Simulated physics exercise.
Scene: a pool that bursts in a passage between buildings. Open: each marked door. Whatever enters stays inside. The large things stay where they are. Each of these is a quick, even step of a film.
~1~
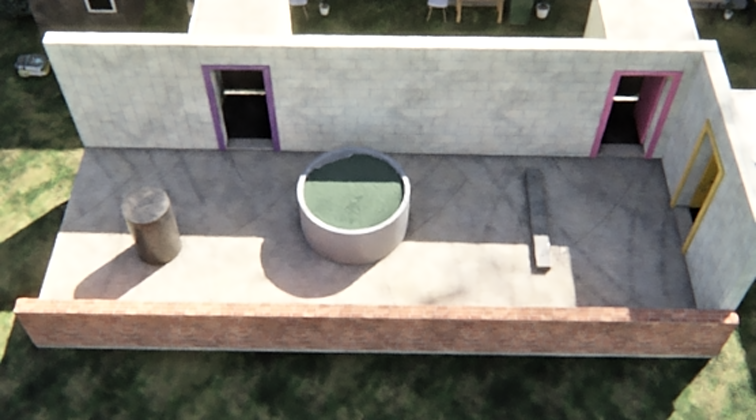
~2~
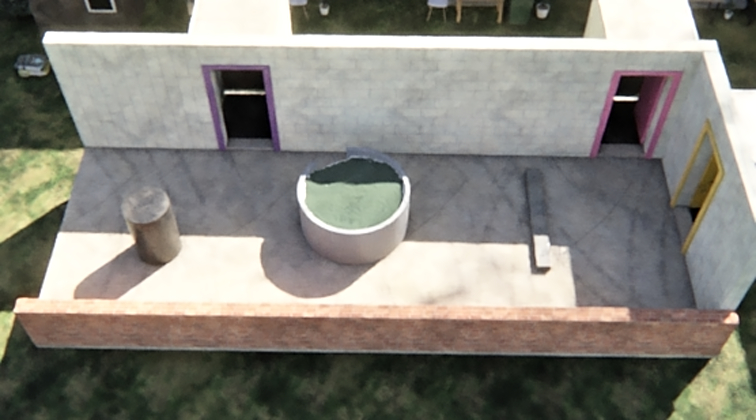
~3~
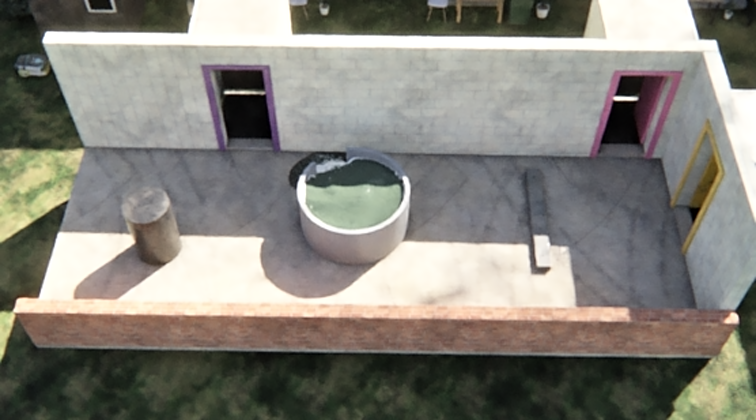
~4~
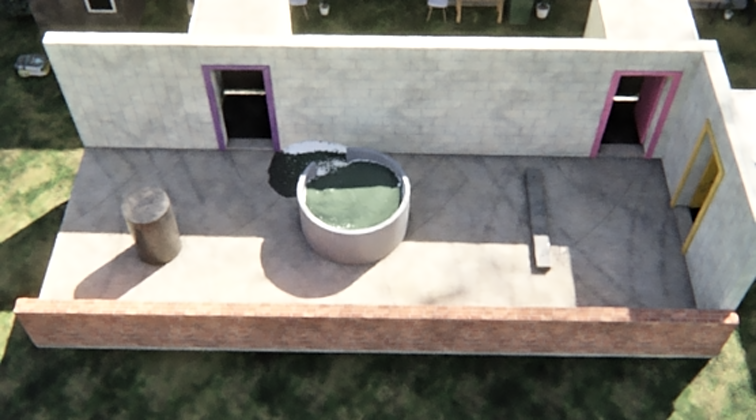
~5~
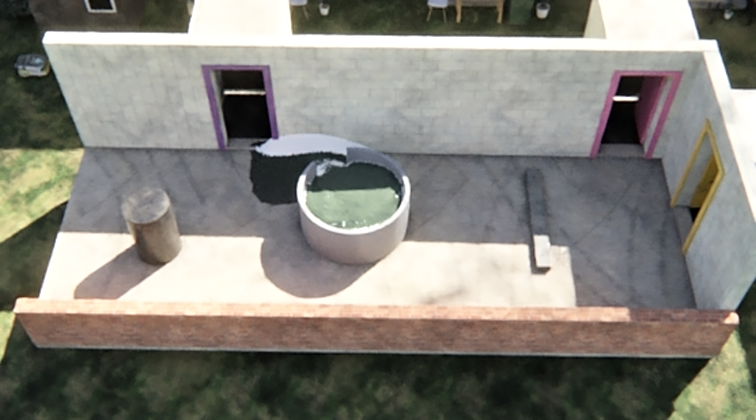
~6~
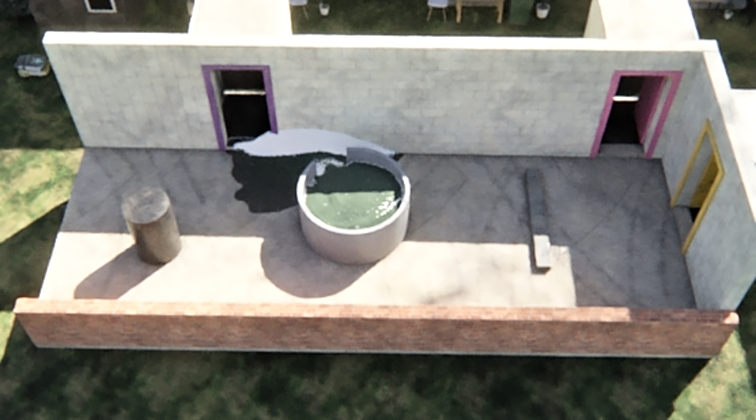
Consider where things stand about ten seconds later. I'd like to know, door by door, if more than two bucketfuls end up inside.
Outcome: The purple door will be deluged; the pink door will not go over two buckets; the yellow door will not go over two buckets.
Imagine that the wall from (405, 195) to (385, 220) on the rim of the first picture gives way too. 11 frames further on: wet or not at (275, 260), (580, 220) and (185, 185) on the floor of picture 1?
In that order: Dry, wet, clear.
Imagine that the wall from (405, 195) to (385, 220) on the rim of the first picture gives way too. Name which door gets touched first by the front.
The yellow one, I reckon.
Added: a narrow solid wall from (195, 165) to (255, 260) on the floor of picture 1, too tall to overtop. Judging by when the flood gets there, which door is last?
The door marked yellow comes last.
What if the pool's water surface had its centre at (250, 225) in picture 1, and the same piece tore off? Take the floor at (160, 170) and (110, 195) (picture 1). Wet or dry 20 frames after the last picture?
Result: Inundated; inundated.
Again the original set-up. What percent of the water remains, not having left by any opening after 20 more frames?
My figure is close to 80 percent.
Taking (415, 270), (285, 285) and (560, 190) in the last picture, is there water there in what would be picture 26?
First spot not wet, second not wet, third not wet.
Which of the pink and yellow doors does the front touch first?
Result: The door marked pink.
A moment on, water covers 15 % of the floor; the purple door over two buckets in, the pink door not reached, the yellow door not reached.
Next, water covers 35 % of the floor; the purple door over two buckets in, the pink door not reached, the yellow door not reached.
Then, water covers 40 % of the floor; the purple door over two buckets in, the pink door wet at the sill, nothing in, the yellow door not reached.
Later, water covers 50 % of the floor; the purple door far over two buckets in, the pink door wet at the sill, nothing in, the yellow door wet at the sill, nothing in.
In the end, water covers 70 % of the floor; the purple door far over two buckets in, the pink door wet at the sill, nothing in, the yellow door wet at the sill, nothing in.
